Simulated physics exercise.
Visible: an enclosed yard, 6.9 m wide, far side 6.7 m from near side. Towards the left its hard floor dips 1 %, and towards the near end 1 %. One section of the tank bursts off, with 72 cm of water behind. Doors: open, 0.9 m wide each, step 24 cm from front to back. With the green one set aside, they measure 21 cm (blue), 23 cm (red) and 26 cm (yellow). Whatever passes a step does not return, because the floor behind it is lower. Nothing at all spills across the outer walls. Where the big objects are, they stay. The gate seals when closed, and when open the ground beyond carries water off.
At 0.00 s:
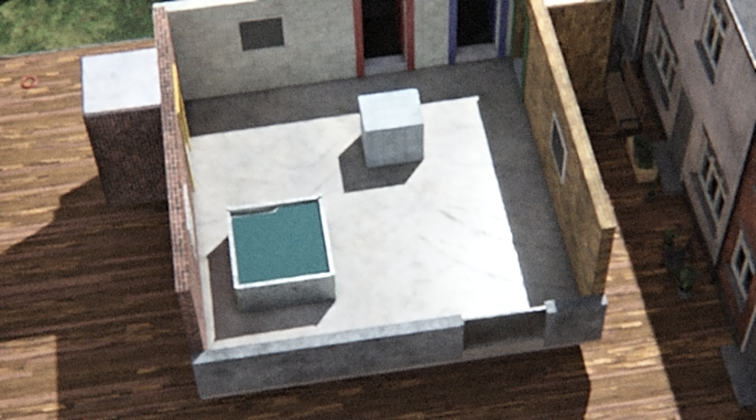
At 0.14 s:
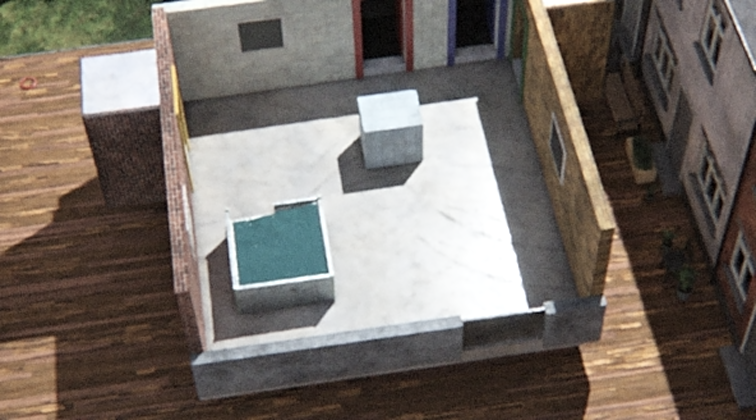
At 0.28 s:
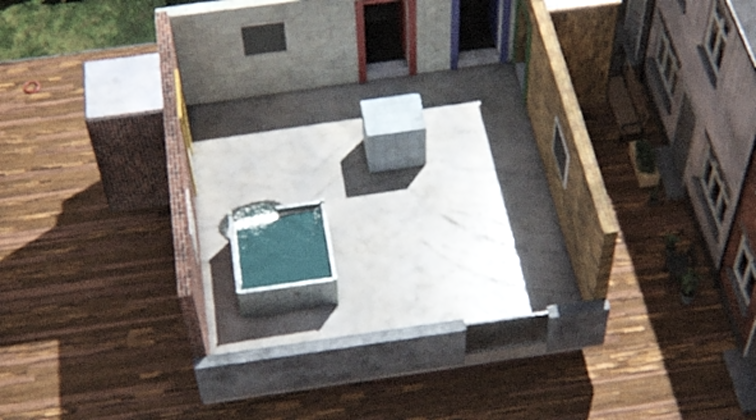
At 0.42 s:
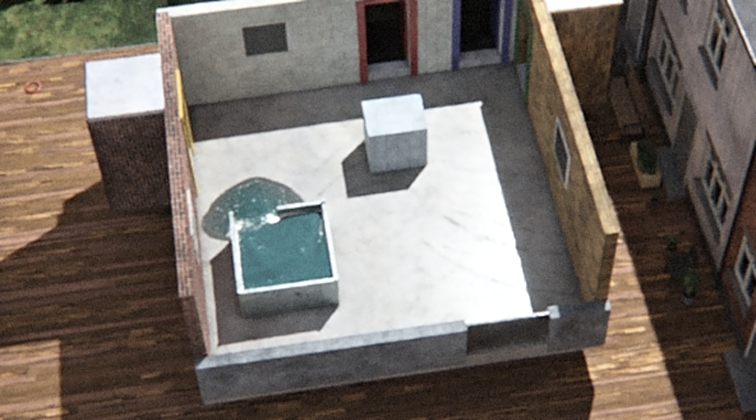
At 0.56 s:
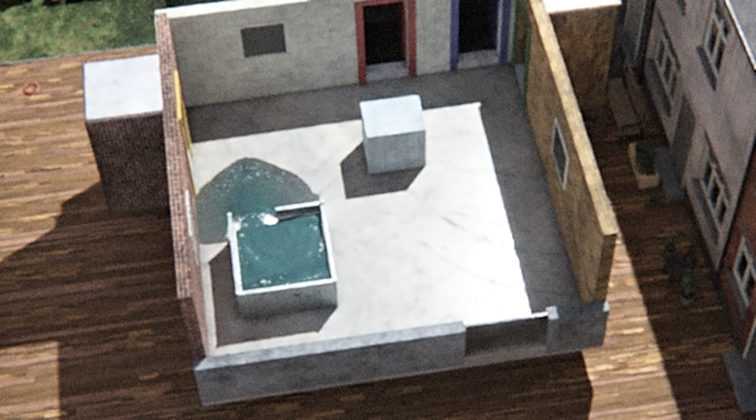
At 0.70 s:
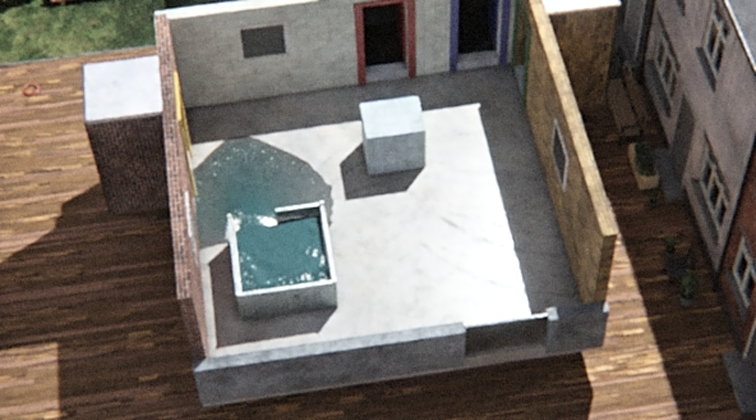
In this clip, a square tank of green water stands whole in a walled yard beside a pale block, then part of its far side breaks away and water pours out, spreading across the floor toward the left wall and far side.
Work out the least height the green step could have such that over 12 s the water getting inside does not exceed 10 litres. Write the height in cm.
The least height is about 13 cm.
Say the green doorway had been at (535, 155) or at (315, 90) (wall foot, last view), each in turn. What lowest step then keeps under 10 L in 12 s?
You'd want about 5.5 cm there first, then about 12.5 cm.
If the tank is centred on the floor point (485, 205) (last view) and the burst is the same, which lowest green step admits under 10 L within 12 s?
Then roughly 26 cm.
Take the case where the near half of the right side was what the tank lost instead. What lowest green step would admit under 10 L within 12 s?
It needs to be about 6.0 cm high.
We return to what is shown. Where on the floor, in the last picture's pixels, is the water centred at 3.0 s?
The water is centred around (271, 192) in the last picture's pixels.
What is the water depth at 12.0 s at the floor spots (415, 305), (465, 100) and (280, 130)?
Depths in order: 8 / 4 / 5 cm.
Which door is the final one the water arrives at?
I'd say the green door.
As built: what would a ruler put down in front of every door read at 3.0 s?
Lab note, cm: Yellow 13; green 0; red 8; blue 0.
After 1.4 s water covers 20 % of the floor, deepest (42 cm) near (186, 109); it has not reached the green door.
After 3.0 s water covers 30 % of the floor, deepest (30 cm) near (207, 139); it has not reached the green door.
After 12.0 s water covers 100 % of the floor, deepest (12 cm) near (273, 375); 3 cm at the green door, 2 litres in over its 16 cm step.
At the green door as built, the water arrived by 4.1 s and peaked near 18 cm at 5.4 s.
Run again over the same 12 s with other heights there, 26 litres in over 10.5 cm, 5 litres over 14 cm. The limit of 10 litres is kept from about 13 cm up.
